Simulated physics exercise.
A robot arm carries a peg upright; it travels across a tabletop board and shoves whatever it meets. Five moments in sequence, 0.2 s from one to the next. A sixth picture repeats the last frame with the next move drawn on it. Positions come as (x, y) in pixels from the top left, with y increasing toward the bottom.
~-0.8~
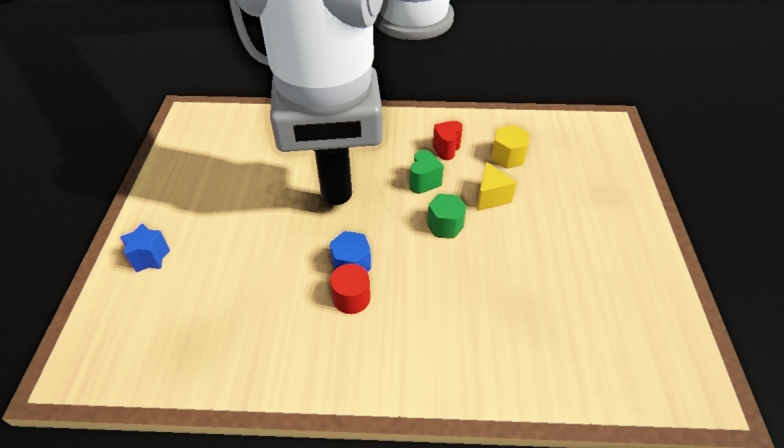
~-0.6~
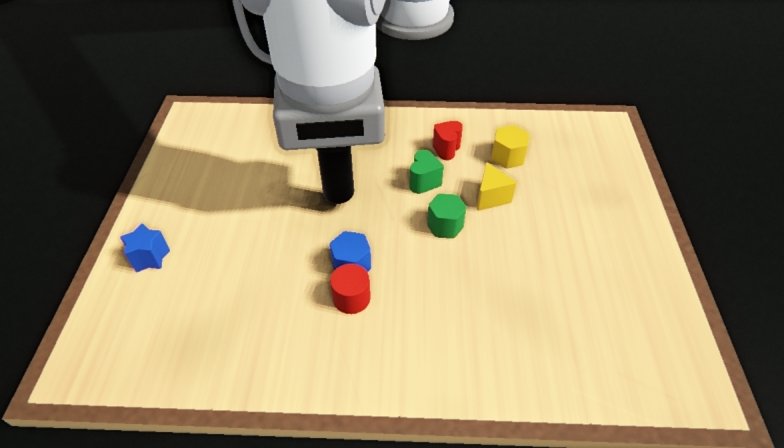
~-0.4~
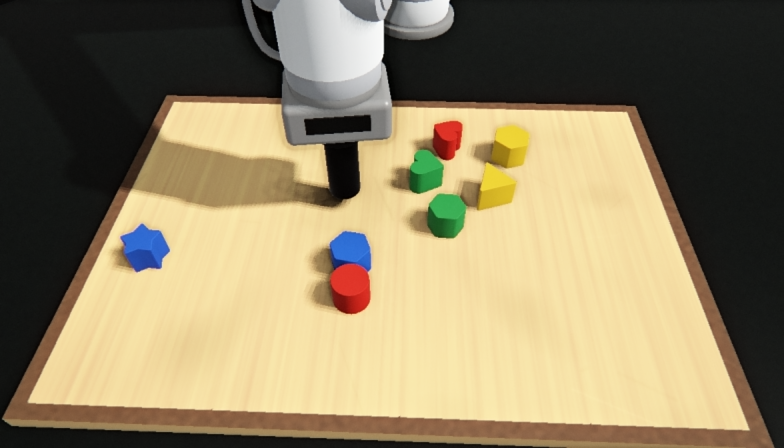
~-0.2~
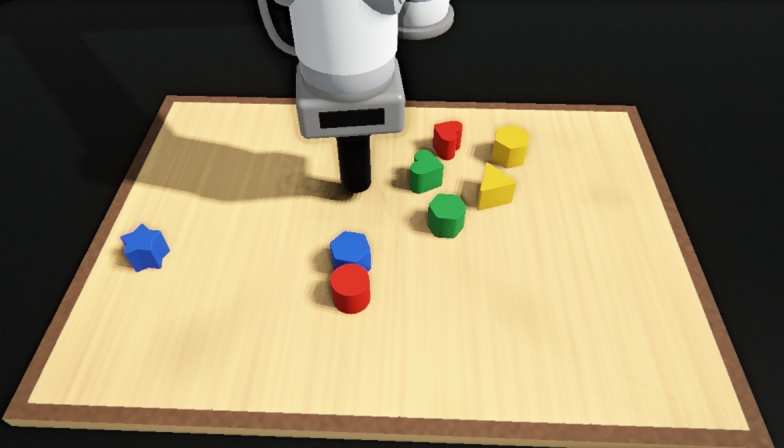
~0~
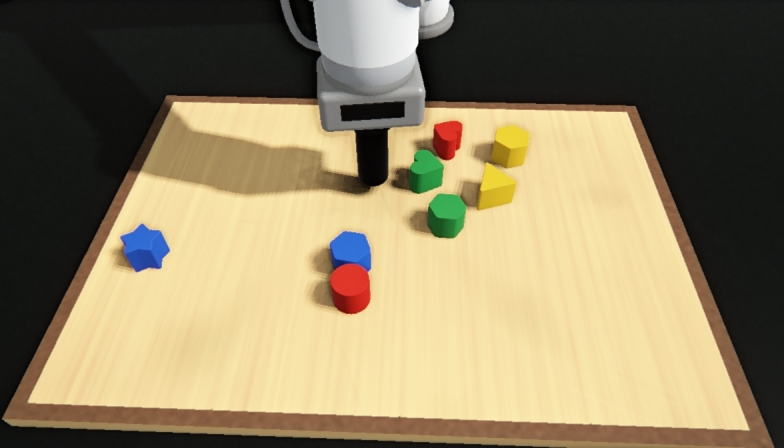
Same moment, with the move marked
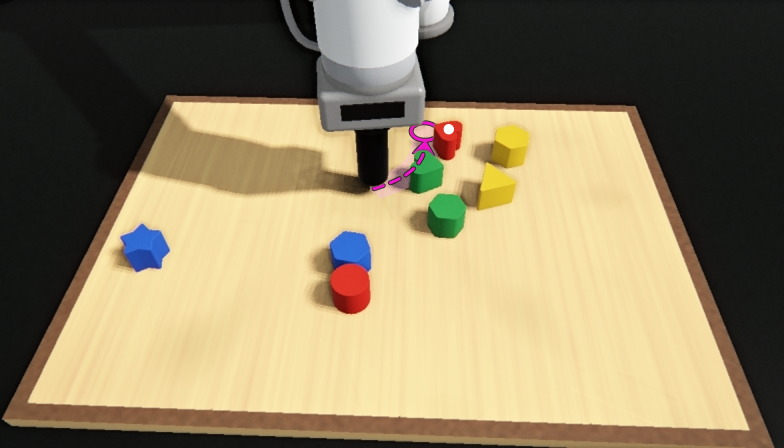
On a wooden board, a robot arm's black peg slides right and slightly away toward a green heart block, coloured blocks staying still.
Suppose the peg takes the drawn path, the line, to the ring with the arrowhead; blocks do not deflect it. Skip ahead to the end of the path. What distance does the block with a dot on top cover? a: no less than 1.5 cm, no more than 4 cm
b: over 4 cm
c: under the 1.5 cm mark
It's c.
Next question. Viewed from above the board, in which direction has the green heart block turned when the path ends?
My prediction: CW.
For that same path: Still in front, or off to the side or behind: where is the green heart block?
Prediction: Slipped aside.
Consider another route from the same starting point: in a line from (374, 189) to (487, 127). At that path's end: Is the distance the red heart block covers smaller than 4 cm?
I expect not.
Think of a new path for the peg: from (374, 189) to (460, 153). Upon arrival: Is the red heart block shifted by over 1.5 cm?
I'd say yes.
Drawn move, from (374, 189) over (405, 175) and (423, 154) to (425, 131); the dot is on the red heart block.
On the path given first. One third of the way, peg (406, 163); green heart block (432, 161).
Two thirds of the way, peg (424, 142); green heart block (437, 159), turned 25° clockwise.
At the end, peg (425, 120); green heart block (437, 159), turned 25° clockwise; green hexagonal block still; red heart block (453, 125), turned 30° clockwise.
